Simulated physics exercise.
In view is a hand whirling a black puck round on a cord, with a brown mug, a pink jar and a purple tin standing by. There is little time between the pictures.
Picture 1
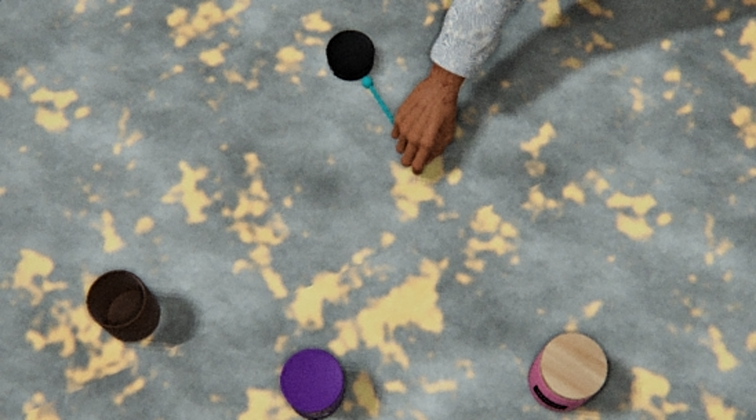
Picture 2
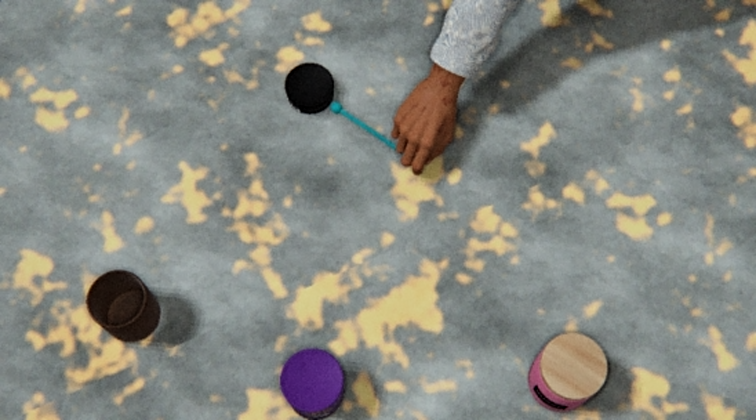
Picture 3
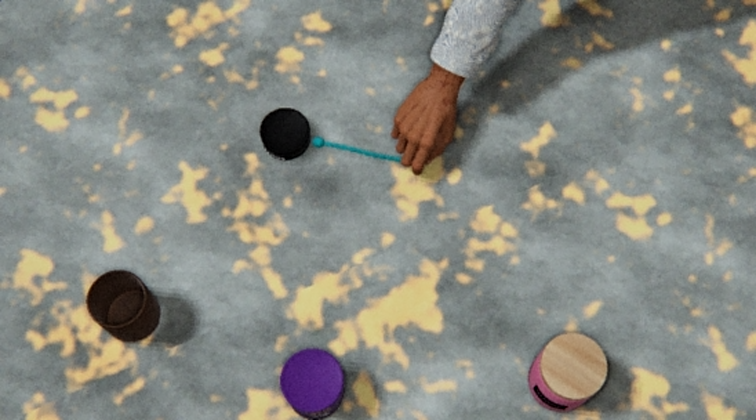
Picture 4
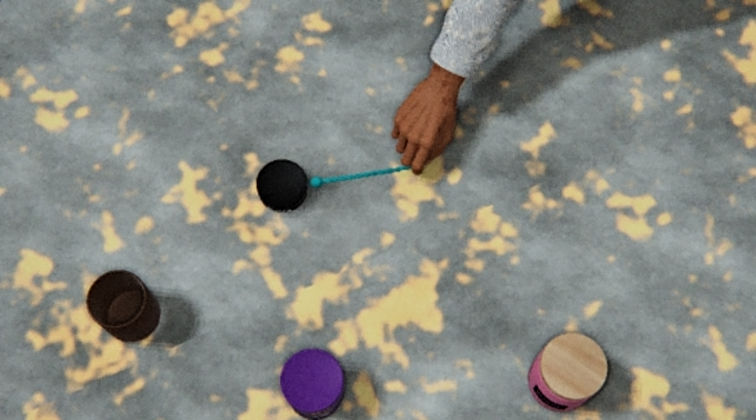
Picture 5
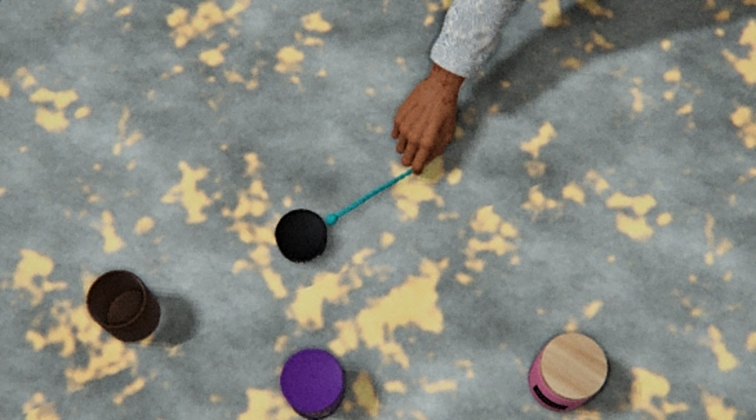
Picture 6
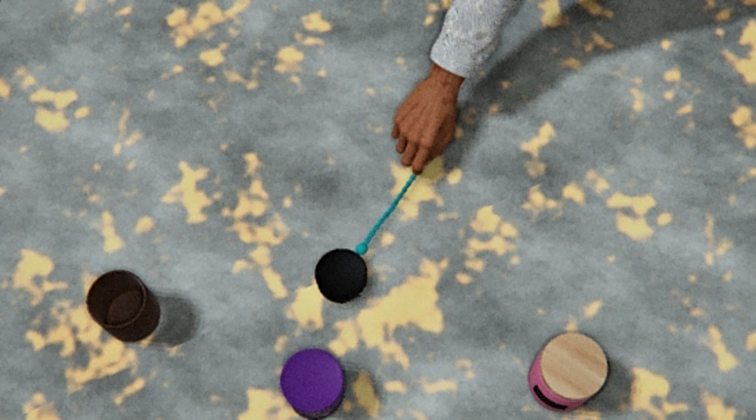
The footage shows a hand whirling a black puck anticlockwise on a teal cord, the puck swinging from the hand's upper left, round its left side, to below it, while a brown mug, purple tin and pink jar stay still.
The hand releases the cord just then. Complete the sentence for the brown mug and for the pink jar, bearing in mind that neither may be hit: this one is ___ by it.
The brown mug is not hit by it; the pink jar is hit by it.
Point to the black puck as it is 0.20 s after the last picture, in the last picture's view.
Approx. position: (509, 355).
Then, 0.08 s after the last picture, puck near (445, 327).
Then, 0.20 s after the last picture, puck near (509, 355); pink jar pushed aside.
At rest, puck near (509, 355); pink jar pushed aside. The brown mug stays untouched and the pink jar gets hit.
